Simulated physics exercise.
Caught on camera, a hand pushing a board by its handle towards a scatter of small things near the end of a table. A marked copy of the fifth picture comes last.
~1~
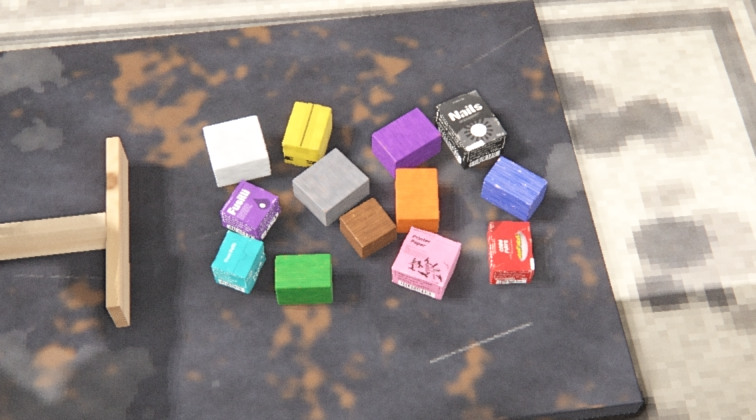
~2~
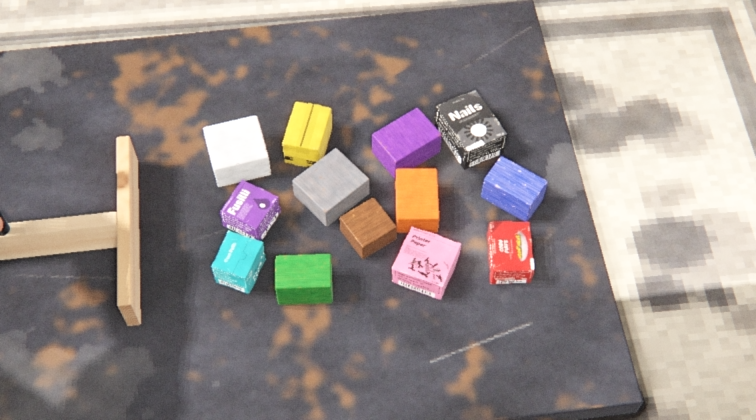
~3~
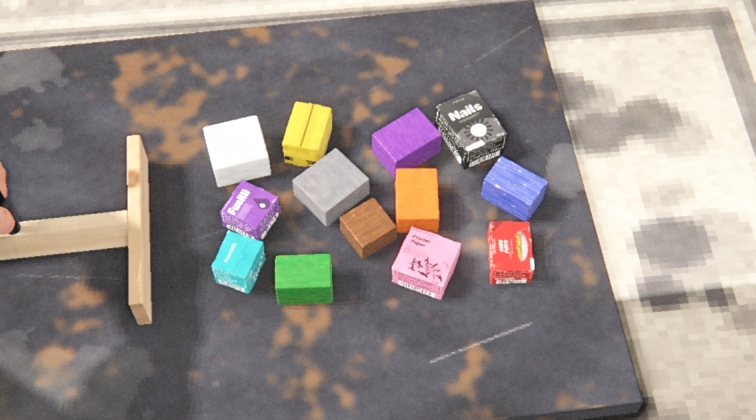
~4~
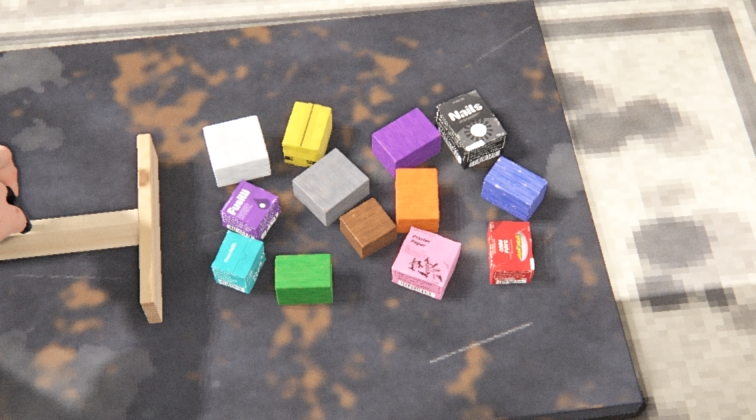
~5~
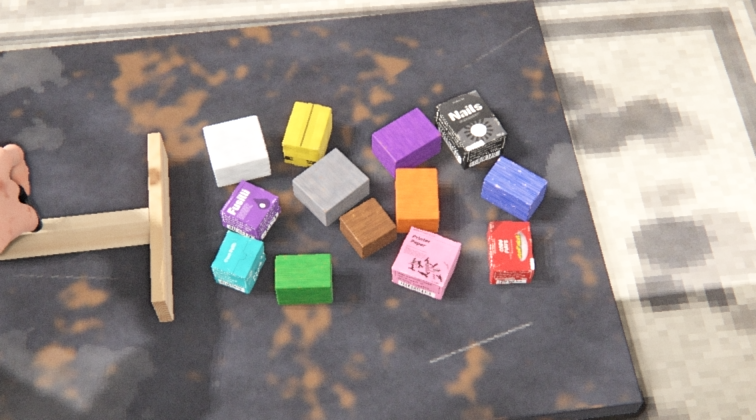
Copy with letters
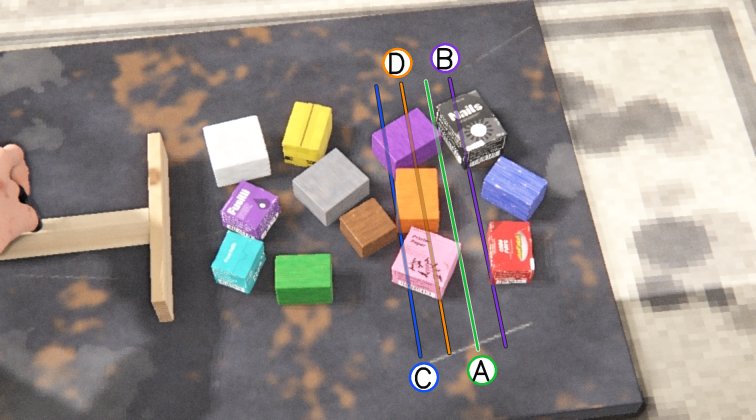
At the start, a wooden board with a handle stands at the left of a dark, blotchy tabletop, facing a scatter of colourful little boxes and blocks. A hand comes into view at the left edge, gripping the handle, as the board slides slightly right towards the boxes, which all stay still.
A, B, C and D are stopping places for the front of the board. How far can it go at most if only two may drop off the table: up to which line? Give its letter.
It can go as far as A.
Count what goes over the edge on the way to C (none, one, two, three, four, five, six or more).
By then, none.
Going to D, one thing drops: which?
The black box goes over.
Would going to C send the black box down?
By then, no.
On the marked copy, A at (450, 205); B at (476, 202); C at (397, 211); D at (423, 208).
Taking A. A third of the way, board (261, 202); green block (336, 285); yellow box (337, 130).
Two thirds of the way, board (366, 190); black box (536, 124); blue block (533, 182).
When it is over, board (447, 182); black box over the edge; blue block over the edge; two fallen.
As for the rest, B drops three; C is within the limit but short; D is within the limit but short.
